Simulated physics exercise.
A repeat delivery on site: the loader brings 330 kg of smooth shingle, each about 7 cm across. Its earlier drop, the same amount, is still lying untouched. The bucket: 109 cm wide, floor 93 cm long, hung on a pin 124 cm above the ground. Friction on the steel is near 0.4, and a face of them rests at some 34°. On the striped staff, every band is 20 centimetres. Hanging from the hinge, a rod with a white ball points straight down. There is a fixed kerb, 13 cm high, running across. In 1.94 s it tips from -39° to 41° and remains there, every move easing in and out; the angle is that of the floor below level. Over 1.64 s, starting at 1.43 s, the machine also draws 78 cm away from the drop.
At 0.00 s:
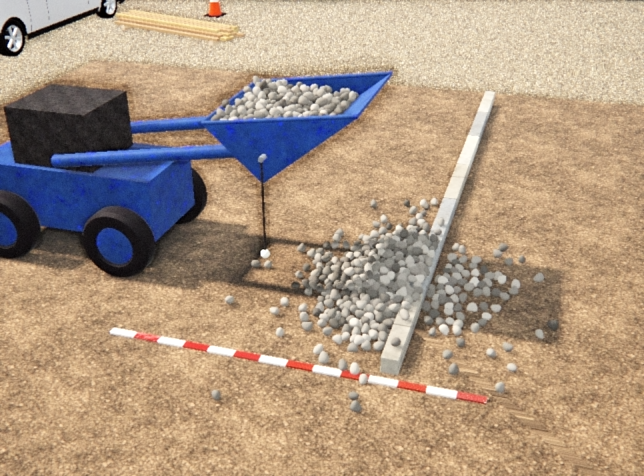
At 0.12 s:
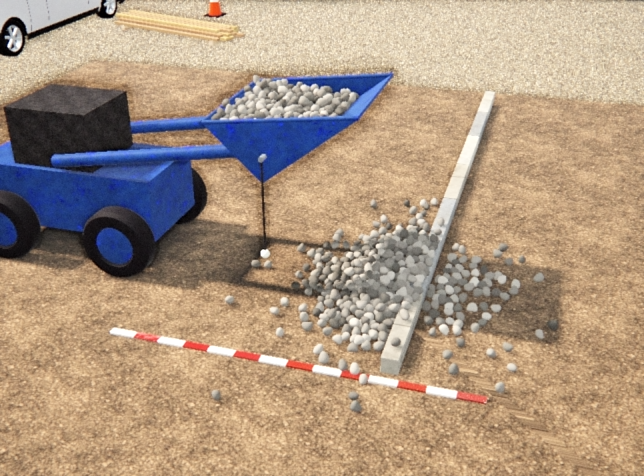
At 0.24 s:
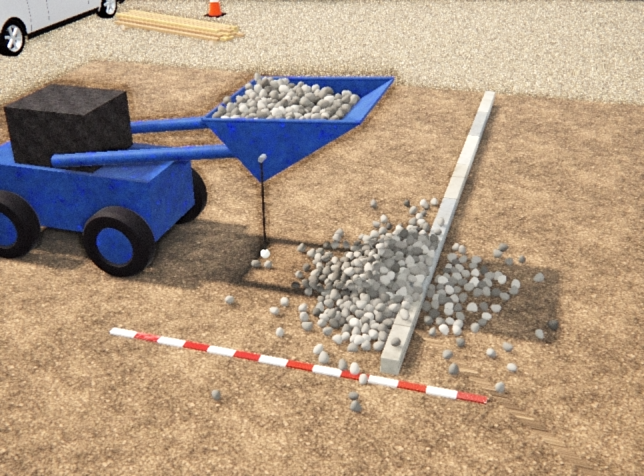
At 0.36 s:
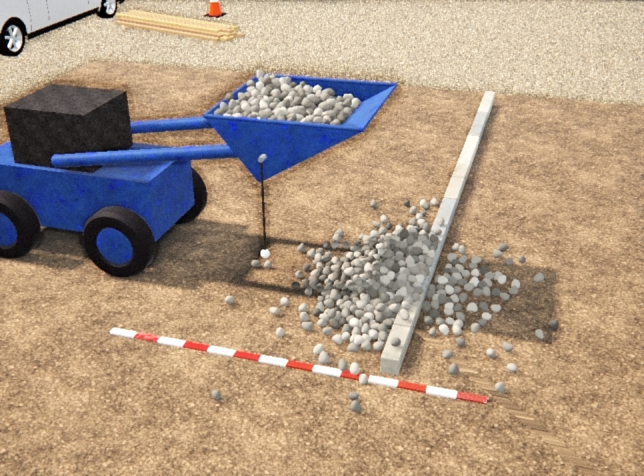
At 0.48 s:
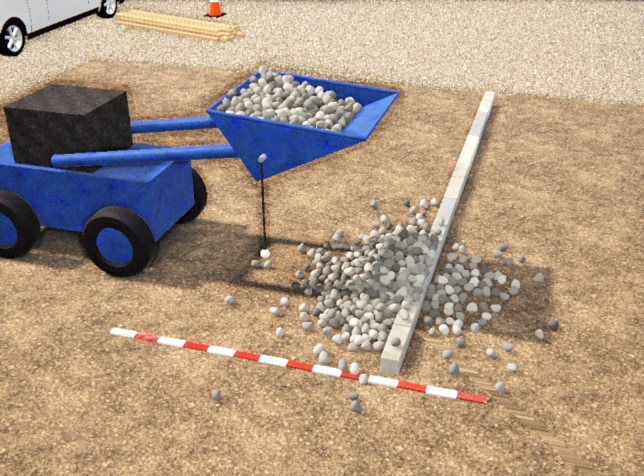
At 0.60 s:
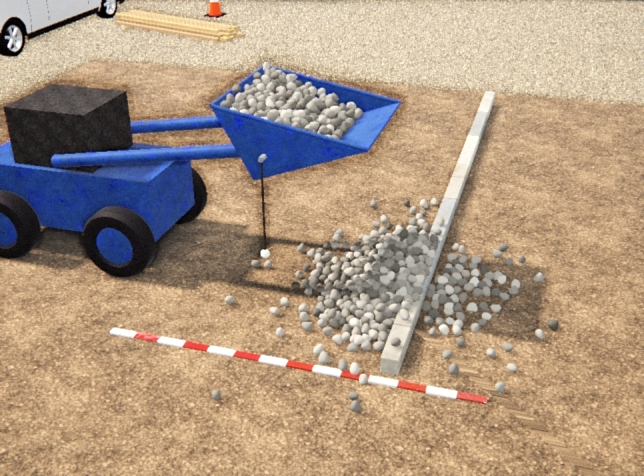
A blue loader with black tyres and a dark block on its back stands at the left of a brown dirt yard, seen from above at an angle, holding a bucket of grey stones. To the right, more stones lie heaped across a pale kerb behind a red-and-white staff, with a white vehicle and orange cone beyond. The bucket slowly tilts its front edge downward, the stones inside shifting slightly, while the camera stays still.
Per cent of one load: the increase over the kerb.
13 percent.
After 1.5 s the floor is at 29°; in per cent of one load, 97 in the bucket, 89 on this side of the kerb, 13 over the kerb; the foremost stones are at (524, 319).
After 2.0 s the floor is at 41°; in per cent of one load, 9 in the bucket, 174 on this side of the kerb, 18 over the kerb; the foremost stones are at (524, 319).
After 3.5 s the floor is at 41°; in per cent of one load, 0 in the bucket, 173 on this side of the kerb, 27 over the kerb; the foremost stones are at (534, 306).
After 6.0 s the floor is at 41°; in per cent of one load, 0 in the bucket, 173 on this side of the kerb, 27 over the kerb; the foremost stones are at (534, 306). Net gain over the kerb, 13.
